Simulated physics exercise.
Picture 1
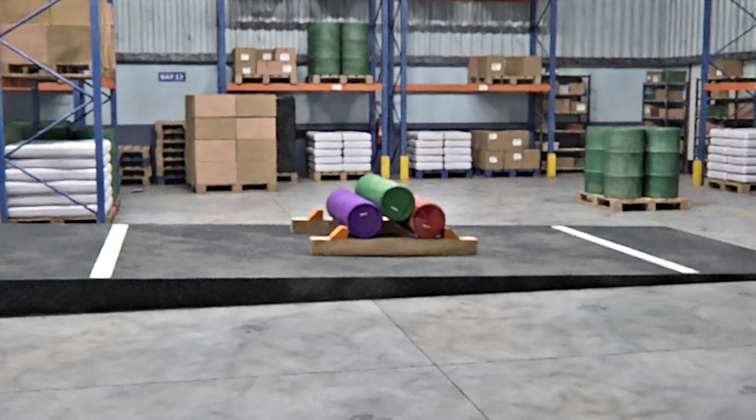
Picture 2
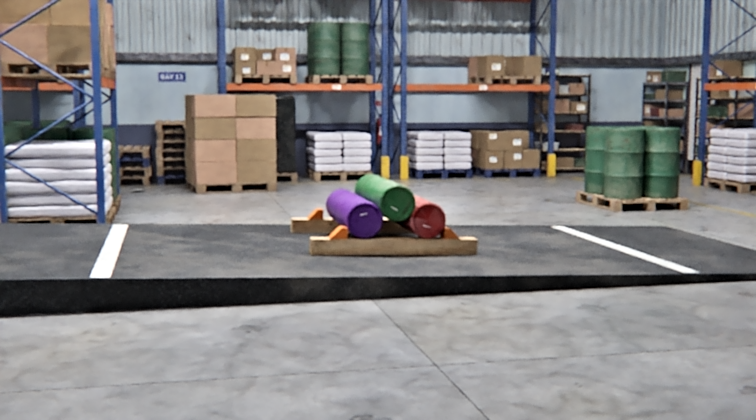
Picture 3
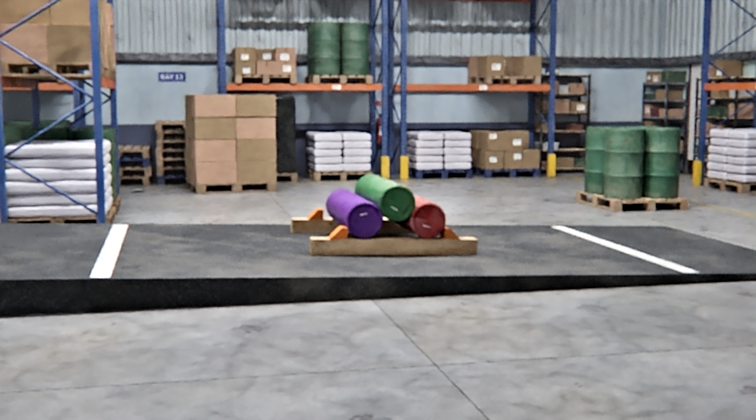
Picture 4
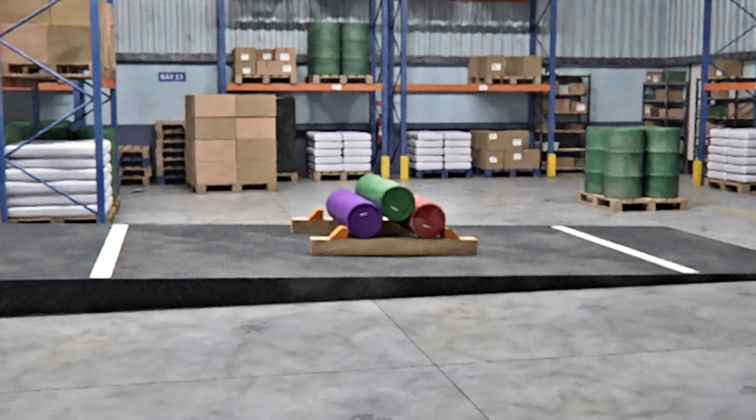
Warehouse floor with purple, green and red cylinders resting in a small stack between wooden chocks on a dark pad, nothing moving.
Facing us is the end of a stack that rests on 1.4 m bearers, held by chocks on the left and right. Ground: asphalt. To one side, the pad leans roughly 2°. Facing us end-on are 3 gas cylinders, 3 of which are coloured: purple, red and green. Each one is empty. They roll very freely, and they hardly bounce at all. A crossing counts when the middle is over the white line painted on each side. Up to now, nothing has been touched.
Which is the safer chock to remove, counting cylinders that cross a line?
Pull the one on the left.
Chock on the left freed, after 1.8 s, purple is on the bearers, 15 cm from the bearers' left end; red is on the bearers, 45 cm from the bearers' right end; green is on the bearers, 65 cm from the bearers' left end; 0 over a line so far.
Chock on the left freed, at the end, purple is on the bearers, 35 cm from the bearers' left end; red is on the bearers, 45 cm from the bearers' right end; green is on the bearers, 65 cm from the bearers' left end; 0 over a line so far.
Chock on the right freed, after 3.1 s, purple is on the bearers, 55 cm from the bearers' right end, rolling right; red is off the bearers, 5 cm short of the right line, rolling right; green is off the bearers, 135 cm short of the right line, rolling right; 0 over a line so far.
Chock on the right freed, at the end, purple is past the right line; red is past the right line; green is past the right line; 3 over a line so far.
